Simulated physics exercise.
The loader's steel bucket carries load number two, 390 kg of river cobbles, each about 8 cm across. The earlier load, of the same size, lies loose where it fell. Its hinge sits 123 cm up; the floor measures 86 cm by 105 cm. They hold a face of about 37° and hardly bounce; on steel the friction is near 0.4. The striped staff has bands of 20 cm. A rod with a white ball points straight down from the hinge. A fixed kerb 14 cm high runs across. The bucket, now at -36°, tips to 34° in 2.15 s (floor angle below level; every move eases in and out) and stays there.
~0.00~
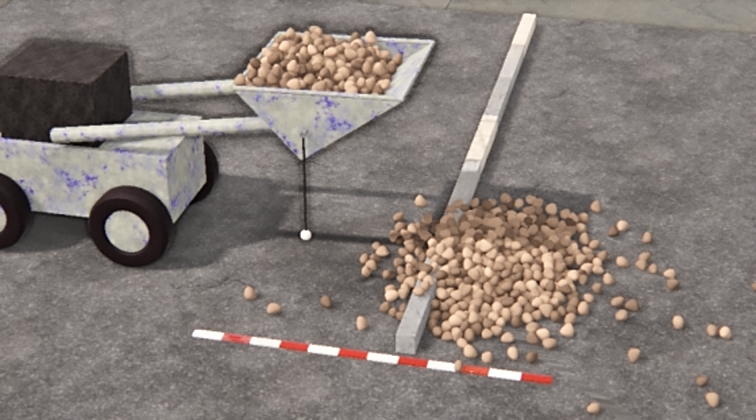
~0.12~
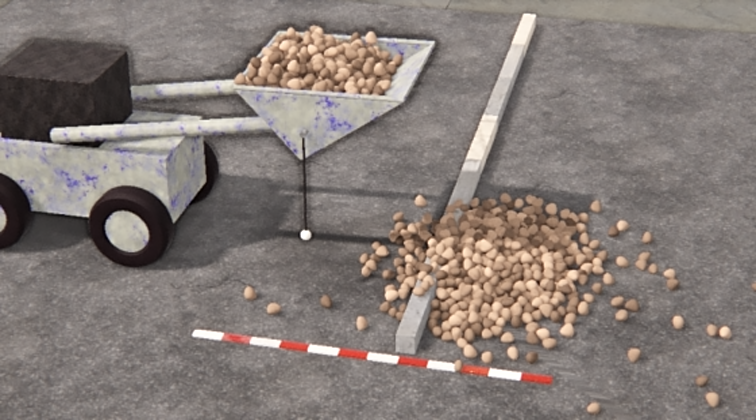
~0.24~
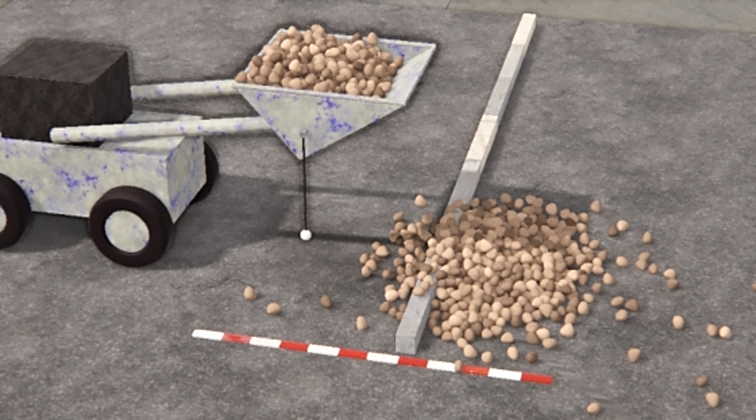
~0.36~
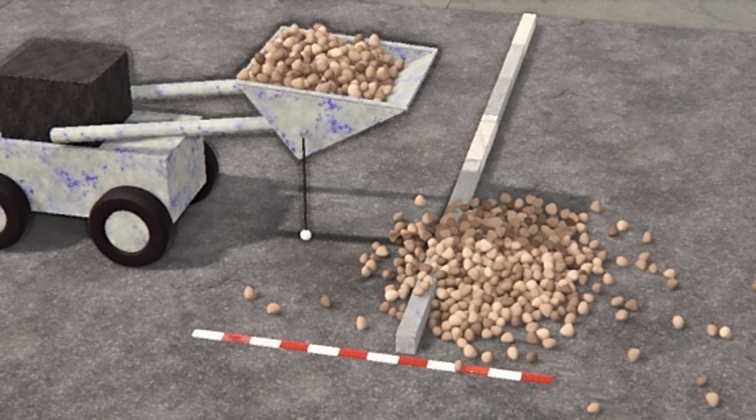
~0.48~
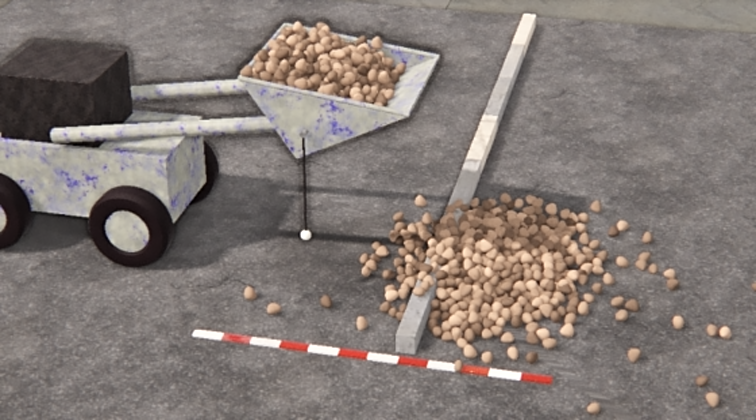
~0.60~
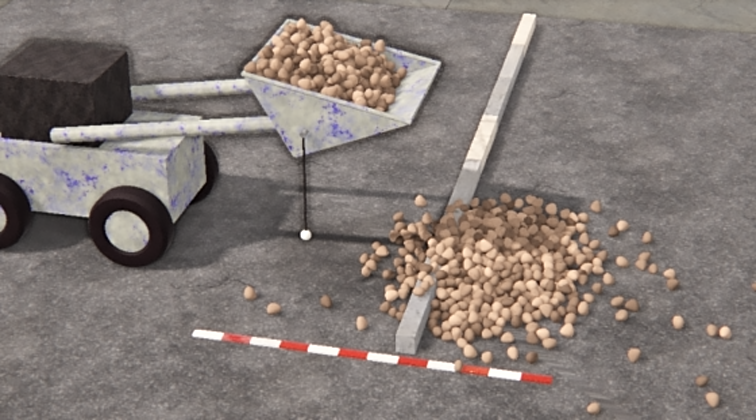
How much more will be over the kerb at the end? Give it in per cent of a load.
About 55 per cent.
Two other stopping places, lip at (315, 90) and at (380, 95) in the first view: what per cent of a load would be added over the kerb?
First some 0, then 25 per cent.
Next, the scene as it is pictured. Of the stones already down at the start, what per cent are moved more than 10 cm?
Roughly 10 per cent of them.
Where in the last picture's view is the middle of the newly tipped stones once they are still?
Their middle is at about (453, 246).
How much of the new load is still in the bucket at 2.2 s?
It holds some 30 per cent.
After 1.6 s the floor is at 23°; in per cent of one load, 93 in the bucket, 20 on this side of the kerb, 87 over the kerb; the foremost stones are at (704, 324).
After 2.2 s the floor is at 34°; in per cent of one load, 30 in the bucket, 54 on this side of the kerb, 116 over the kerb; the foremost stones are at (704, 324).
After 2.6 s the floor is at 34°; in per cent of one load, 6 in the bucket, 61 on this side of the kerb, 133 over the kerb; the foremost stones are at (704, 324).
After 5.1 s the floor is at 34°; in per cent of one load, 0 in the bucket, 58 on this side of the kerb, 142 over the kerb; the foremost stones are at (704, 324). Net gain over the kerb, 55.
